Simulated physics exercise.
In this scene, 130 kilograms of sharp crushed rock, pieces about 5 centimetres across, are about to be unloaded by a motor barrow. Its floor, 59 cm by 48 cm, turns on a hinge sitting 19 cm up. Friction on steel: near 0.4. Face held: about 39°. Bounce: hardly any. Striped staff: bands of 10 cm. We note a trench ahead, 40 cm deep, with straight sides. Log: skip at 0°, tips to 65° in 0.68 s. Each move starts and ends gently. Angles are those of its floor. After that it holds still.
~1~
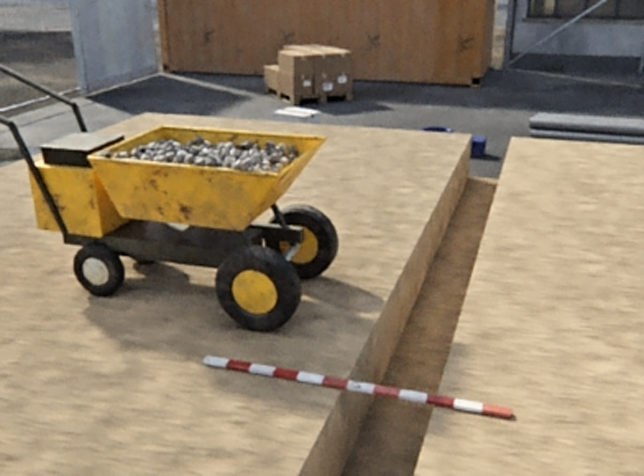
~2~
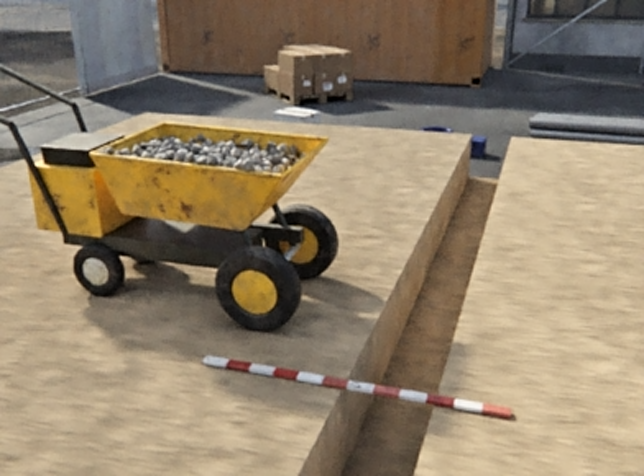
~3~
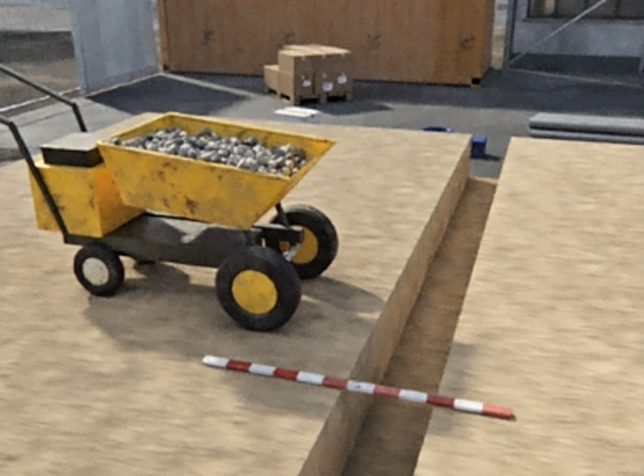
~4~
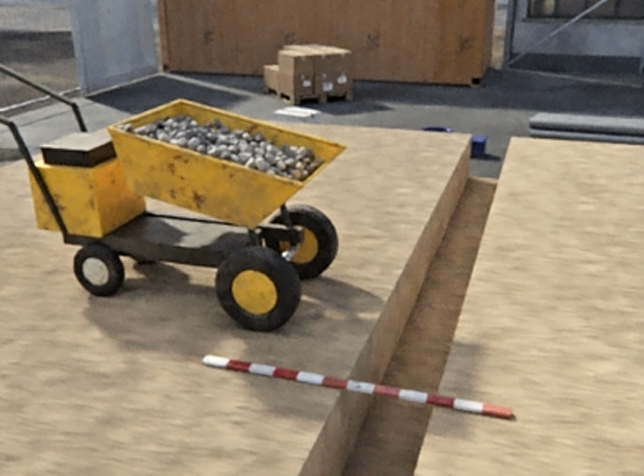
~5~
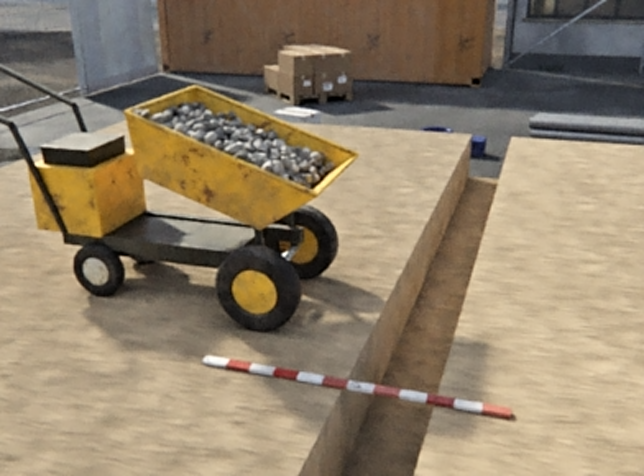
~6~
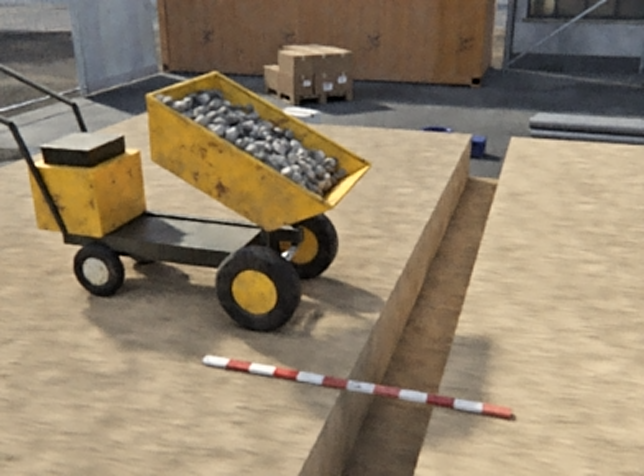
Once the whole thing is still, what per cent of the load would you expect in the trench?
I would expect about 42 per cent.
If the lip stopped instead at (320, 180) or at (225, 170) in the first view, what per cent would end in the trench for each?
Roughly 20 in a hundred, then 60 in a hundred.
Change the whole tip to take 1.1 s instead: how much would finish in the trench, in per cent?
Close to 50 percent, then.
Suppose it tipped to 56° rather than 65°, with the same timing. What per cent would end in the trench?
Then about 25 per cent.
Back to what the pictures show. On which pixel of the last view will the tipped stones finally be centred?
The resting stones are centred at roughly (445, 383).
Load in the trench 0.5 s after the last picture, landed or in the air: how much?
Some 15 per cent.
Then, 0.2 s after the last picture the floor is at 55°, 100 % in the skip; the foremost stones are at (364, 229).
Then, 0.5 s after the last picture the floor is at 65°, 85 % in the skip, 15 % in the trench, 1 % past the trench; the foremost stones are at (463, 315).
Then, 0.8 s after the last picture the floor is at 65°, 42 % in the skip, 29 % in the trench, 29 % past the trench; the foremost stones are at (617, 340).
Then, 2.8 s after the last picture the floor is at 65°, 29 % in the skip, 42 % in the trench, 29 % past the trench; the foremost stones are past the picture's edge.
